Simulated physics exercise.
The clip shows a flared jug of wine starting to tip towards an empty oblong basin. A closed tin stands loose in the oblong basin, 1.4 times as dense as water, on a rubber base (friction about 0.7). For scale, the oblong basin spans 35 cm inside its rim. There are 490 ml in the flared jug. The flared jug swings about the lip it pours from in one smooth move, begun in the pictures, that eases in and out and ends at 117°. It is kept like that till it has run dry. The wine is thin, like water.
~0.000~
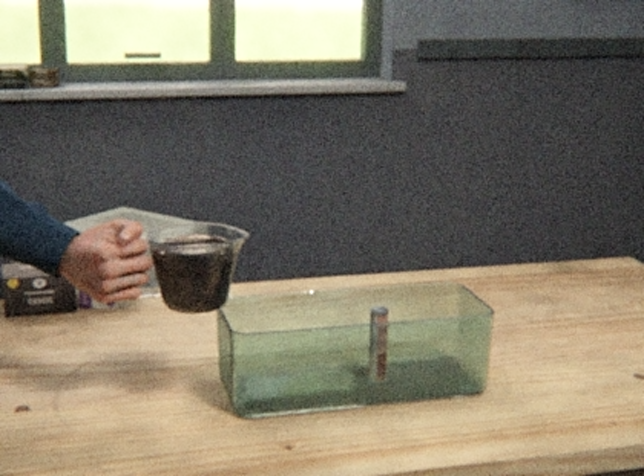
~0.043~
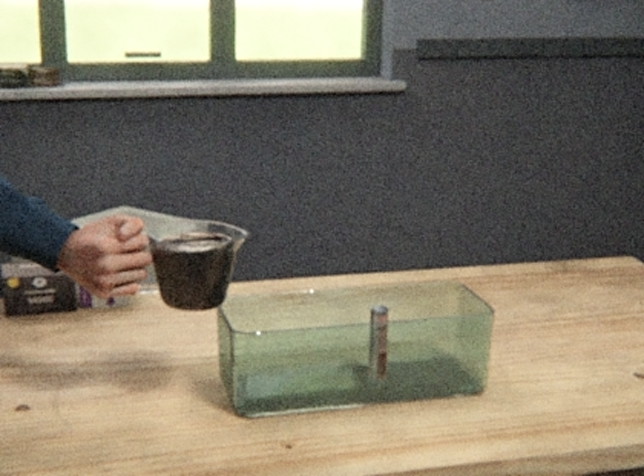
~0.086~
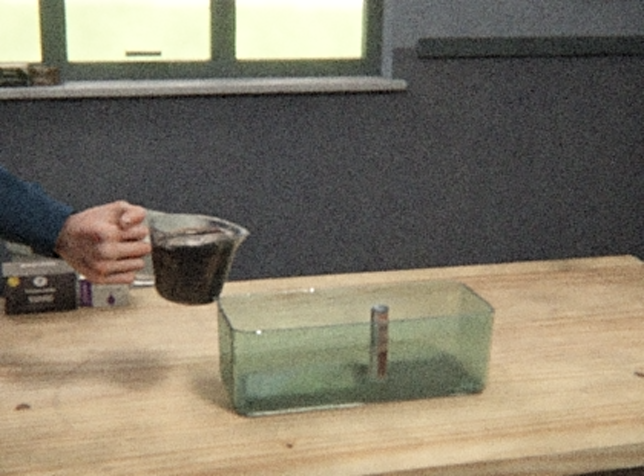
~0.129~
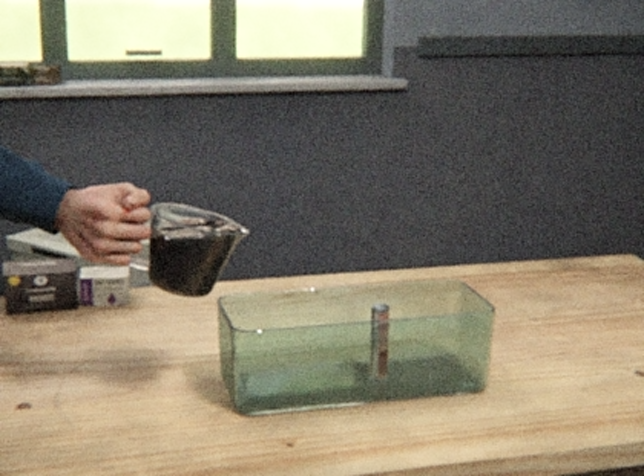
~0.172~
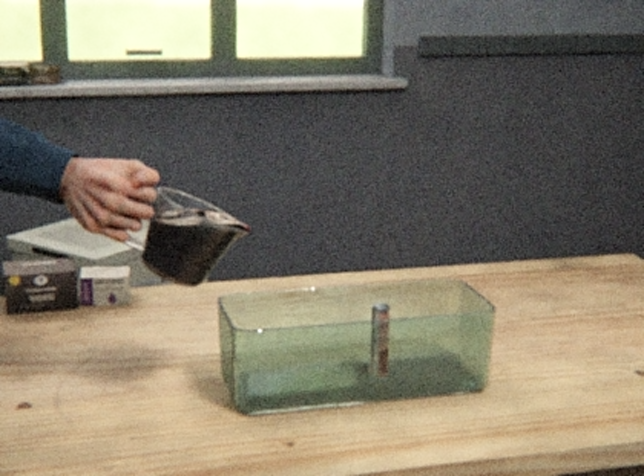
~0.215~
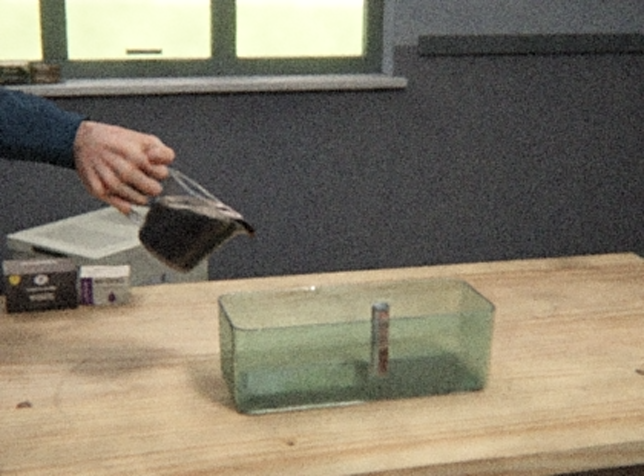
A hand held a clear jug of dark liquid beside a greenish see-through basin with a small tin standing inside, then steadily tilted it to the right until the liquid reached its lip.
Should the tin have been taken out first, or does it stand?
It stays up.
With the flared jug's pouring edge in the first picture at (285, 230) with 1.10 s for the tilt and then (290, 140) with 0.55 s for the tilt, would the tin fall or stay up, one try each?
First it goes over; then it topples.
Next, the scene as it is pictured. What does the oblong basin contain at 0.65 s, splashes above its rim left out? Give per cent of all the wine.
Some 92 per cent.
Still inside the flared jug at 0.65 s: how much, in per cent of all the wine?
About 0 per cent.
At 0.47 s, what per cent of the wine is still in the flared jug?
Near 36 in a hundred.
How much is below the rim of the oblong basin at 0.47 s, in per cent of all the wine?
Near 14 in a hundred.
After 0.47 s the tilt is 110° and 36 per cent is still to pour; the tin stands where it began.
After 0.65 s the tilt is 117° and 0 per cent is still to pour; the tin stands where it began.
After 0.84 s the tilt is 117° and 0 per cent is still to pour; the tin stands where it began.
After 1.05 s the tilt is 117° and 0 per cent is still to pour; the tin stands where it began.
In the end the tin stands where it began.
